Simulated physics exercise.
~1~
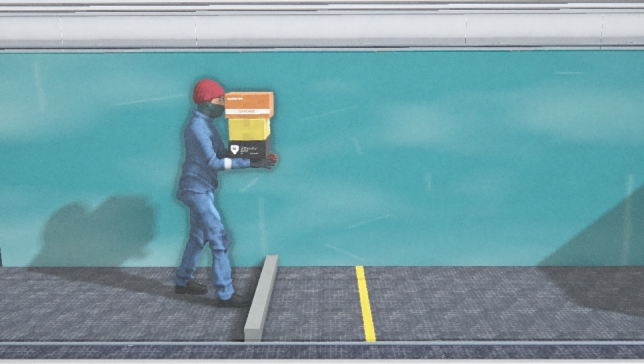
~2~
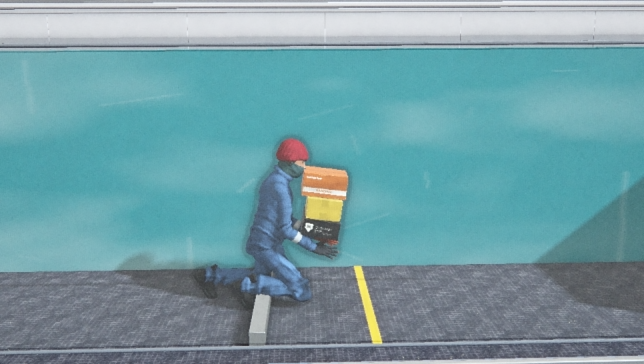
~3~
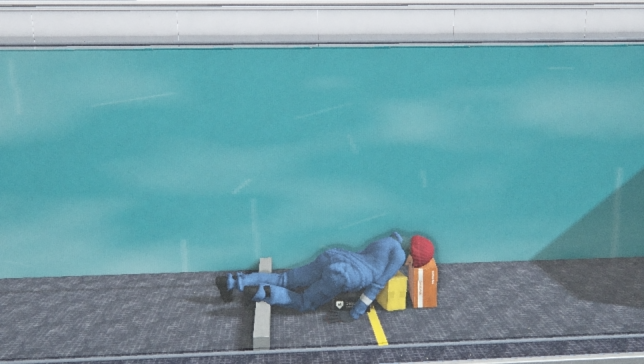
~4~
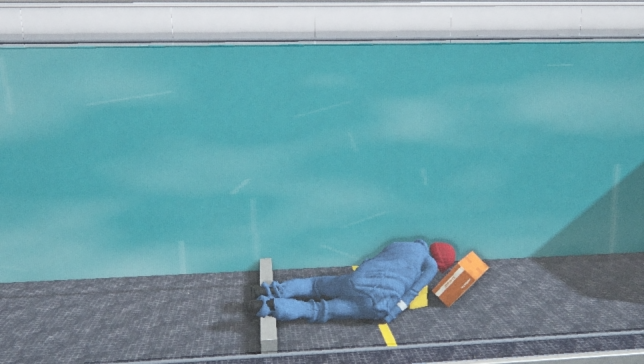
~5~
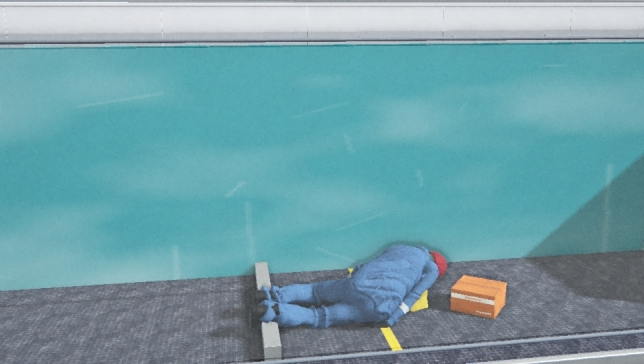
To begin with, a figure in blue overalls and a red cap stands behind a low grey rail, holding stacked orange, yellow and black cartons against a teal wall. The figure pitches to the right over the rail, knees bending and legs trailing, with the stack still at the chest. The body then drops flat along the dark floor, head past the yellow line, as the cartons tip over. The orange carton rolls farther right and settles upside down, clear of the head. The figure ends lying still, feet by the rail, with the yellow carton partly hidden beyond the line.
